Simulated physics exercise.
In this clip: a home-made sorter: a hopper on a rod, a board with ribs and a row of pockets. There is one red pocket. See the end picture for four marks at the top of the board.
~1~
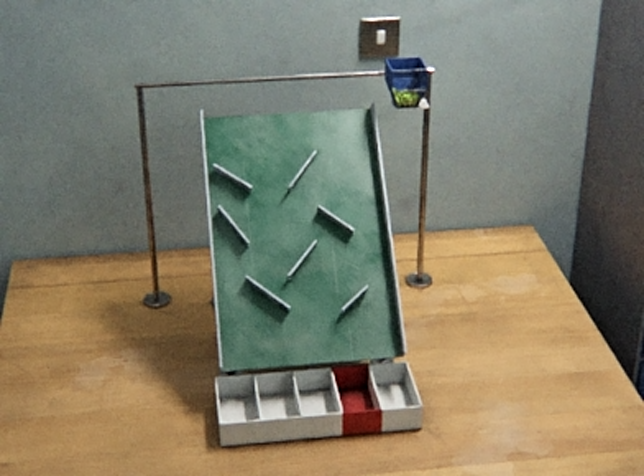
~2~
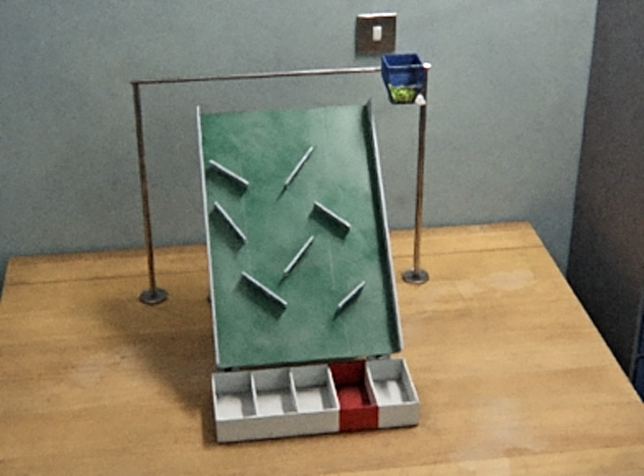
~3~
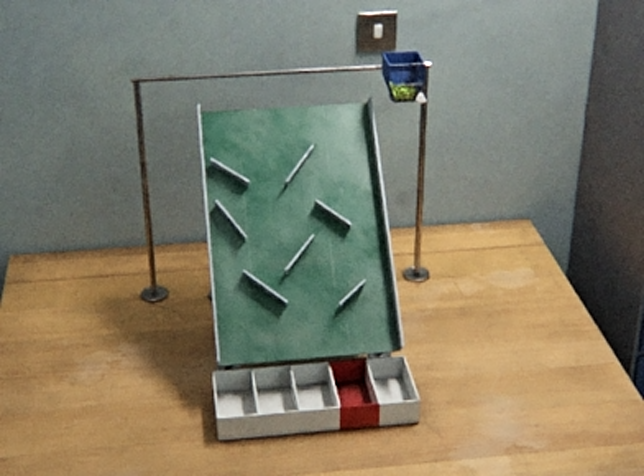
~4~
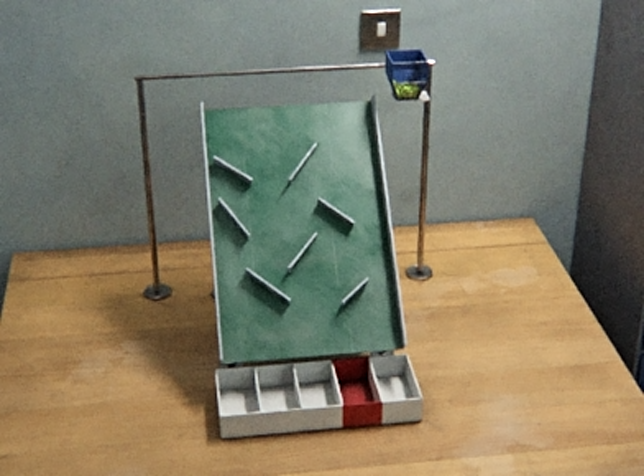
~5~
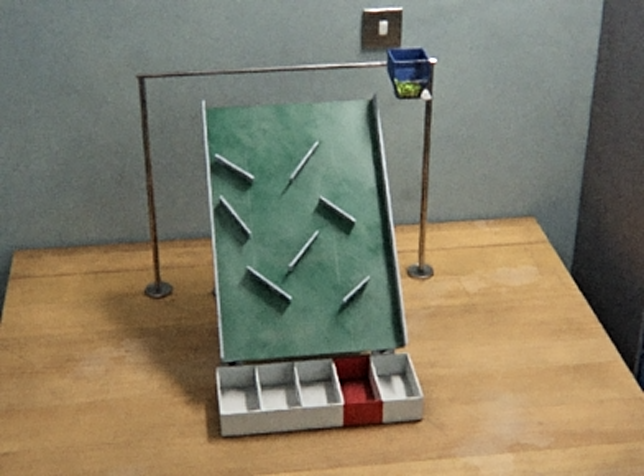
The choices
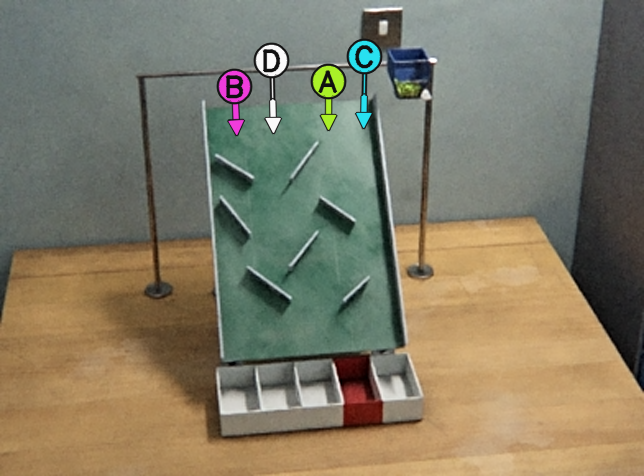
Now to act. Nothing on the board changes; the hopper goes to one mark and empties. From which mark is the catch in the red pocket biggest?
The best mark is D.
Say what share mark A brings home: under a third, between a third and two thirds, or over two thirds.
It is under a third.
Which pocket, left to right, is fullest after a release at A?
The fifth.
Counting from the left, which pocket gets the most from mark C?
The fifth.
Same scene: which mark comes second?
That would be B.
On the marked copy, mark A meets the board at (328, 124); mark B meets the board at (236, 129); mark C meets the board at (363, 122); mark D meets the board at (273, 127).
Choosing A, a small part in the red pocket, nearly all in other pockets.
Choosing B, about a quarter in the red pocket, most in other pockets.
Choosing C, a stray few in the red pocket, nearly all in other pockets, a stray few outside the box.
Choosing D, about half in the red pocket, about half in other pockets.
